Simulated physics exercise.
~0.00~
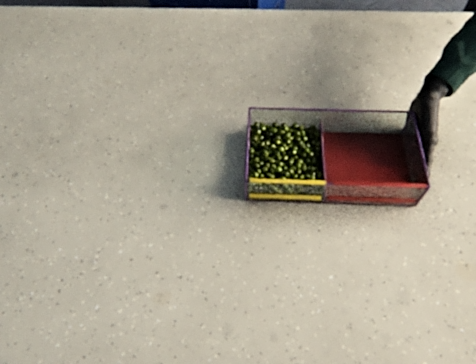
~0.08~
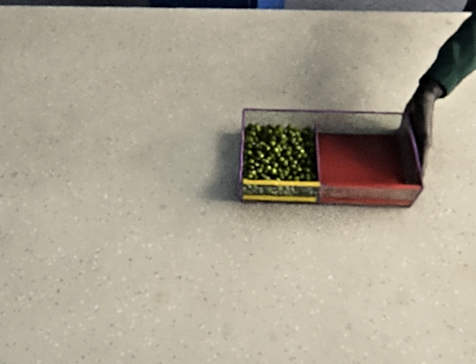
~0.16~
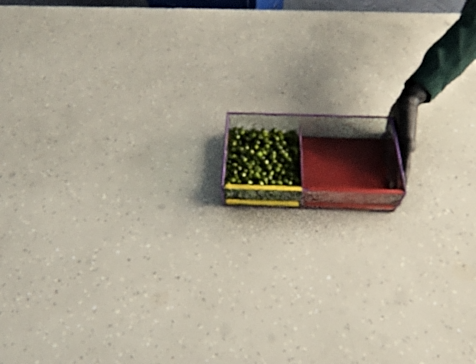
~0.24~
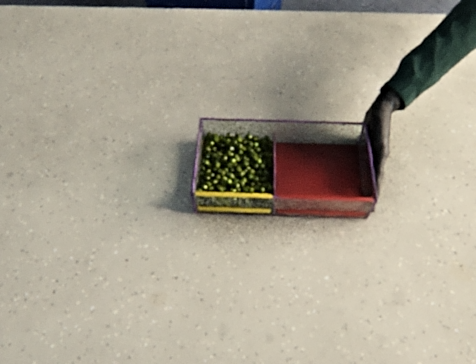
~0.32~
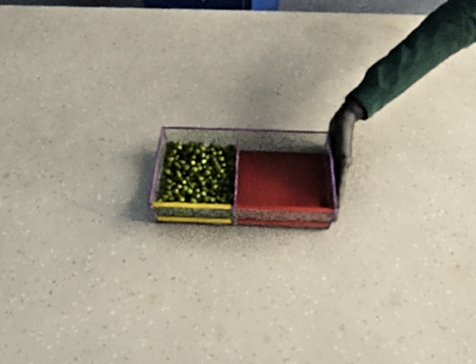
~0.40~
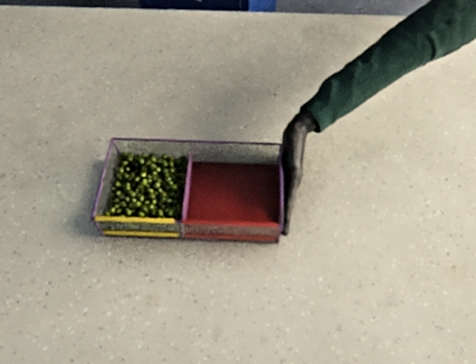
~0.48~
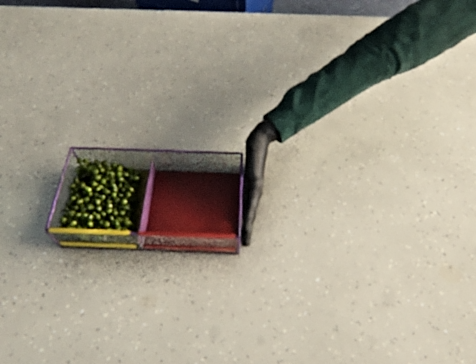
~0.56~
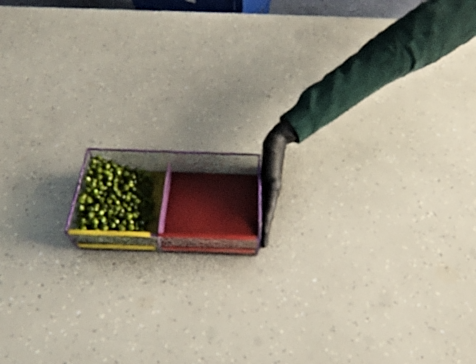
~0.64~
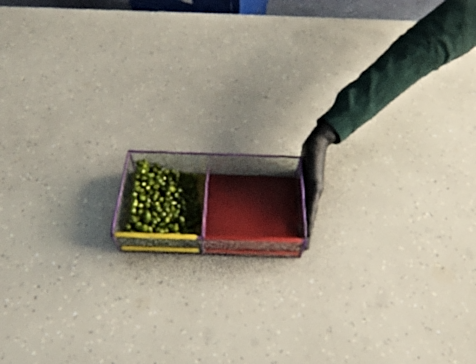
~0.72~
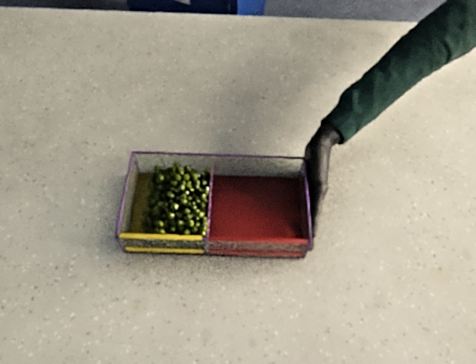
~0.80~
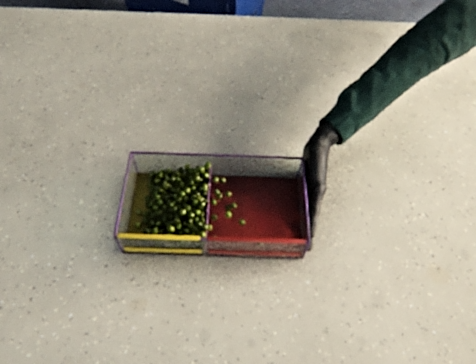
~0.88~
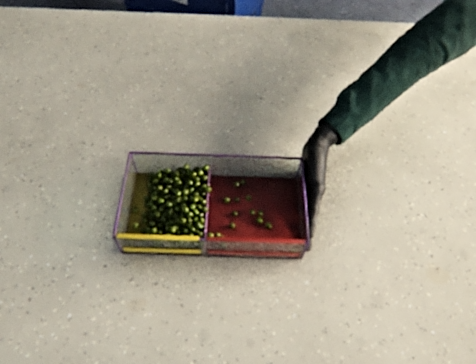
A dark hand in a green sleeve reaches in from the right and holds the end of a clear-walled drawer tray on a pale speckled tabletop, seen from above at an angle. The tray has a yellow compartment on the left, filled with small green olives, and an empty red one on the right. The hand slides the tray left and slightly nearer, then reverses and moves it a shorter way right. As it stops, the olives bunch against the divider and a few spill over. Most stay in the yellow side, with a small scattering resting on the red.
